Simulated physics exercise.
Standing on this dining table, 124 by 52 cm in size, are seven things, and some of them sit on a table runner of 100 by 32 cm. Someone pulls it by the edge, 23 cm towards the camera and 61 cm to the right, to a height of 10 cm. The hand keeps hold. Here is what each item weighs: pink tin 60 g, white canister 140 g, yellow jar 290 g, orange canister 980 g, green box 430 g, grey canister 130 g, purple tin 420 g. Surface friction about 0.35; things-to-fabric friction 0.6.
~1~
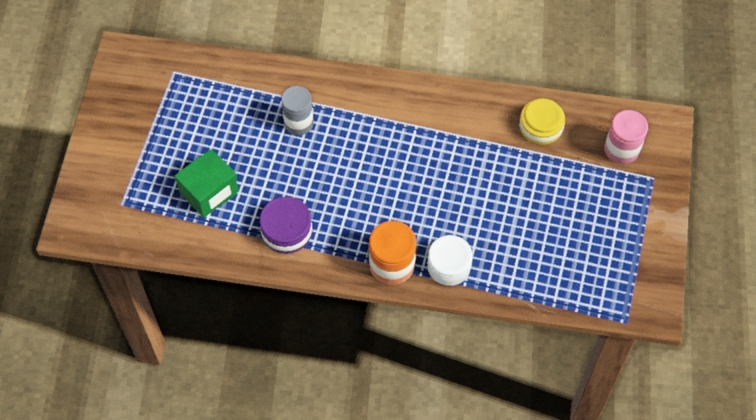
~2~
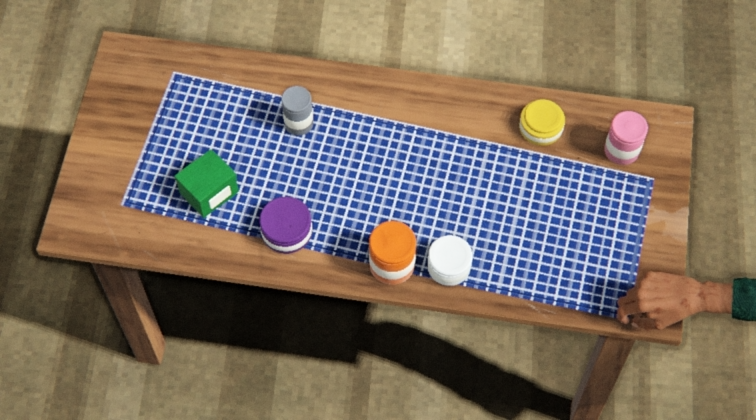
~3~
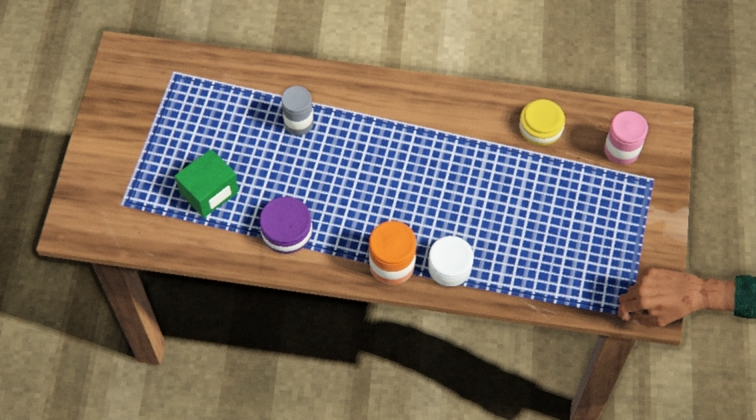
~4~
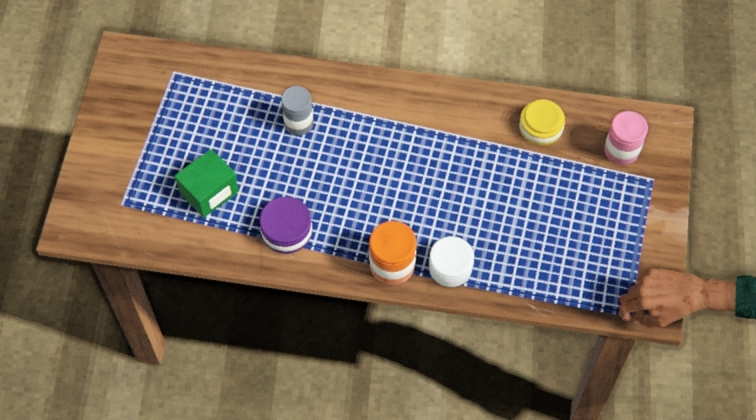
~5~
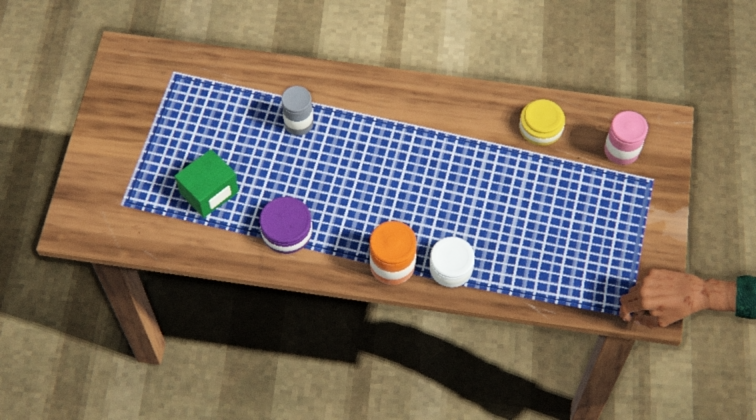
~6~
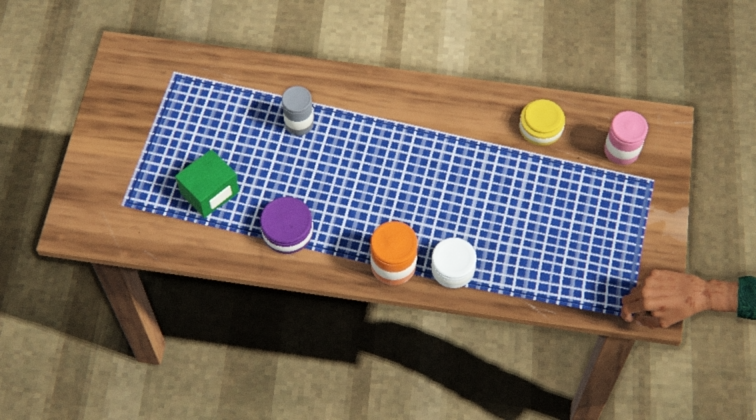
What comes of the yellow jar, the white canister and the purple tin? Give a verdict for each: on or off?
Yellow jar - on; white canister - off; purple tin - off.
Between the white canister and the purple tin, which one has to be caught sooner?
First: The purple one.
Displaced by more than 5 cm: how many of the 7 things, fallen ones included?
All told, 5.
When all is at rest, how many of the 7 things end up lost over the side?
That works out to 4 of them.
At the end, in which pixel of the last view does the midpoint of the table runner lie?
The midpoint is close to pixel (715, 335).
Next, 95 % of the table runner is still over the top; white canister 14 cm off its start, purple tin 13 cm off its start, grey canister 14 cm off its start.
Then, 70 % of the table runner is still over the top; white canister 37 cm off its start, purple tin 36 cm off its start, grey canister 38 cm off its start.
After that, 40 % of the table runner is still over the top; white canister over the edge, purple tin over the edge, grey canister 60 cm off its start at (584, 207).
Later, 30 % of the table runner is still over the top; white canister over the edge, purple tin over the edge, green box over the edge.
At the end, 30 % of the table runner is still over the top; white canister over the edge, purple tin over the edge, yellow jar 0 cm off its start at (544, 115), green box over the edge.
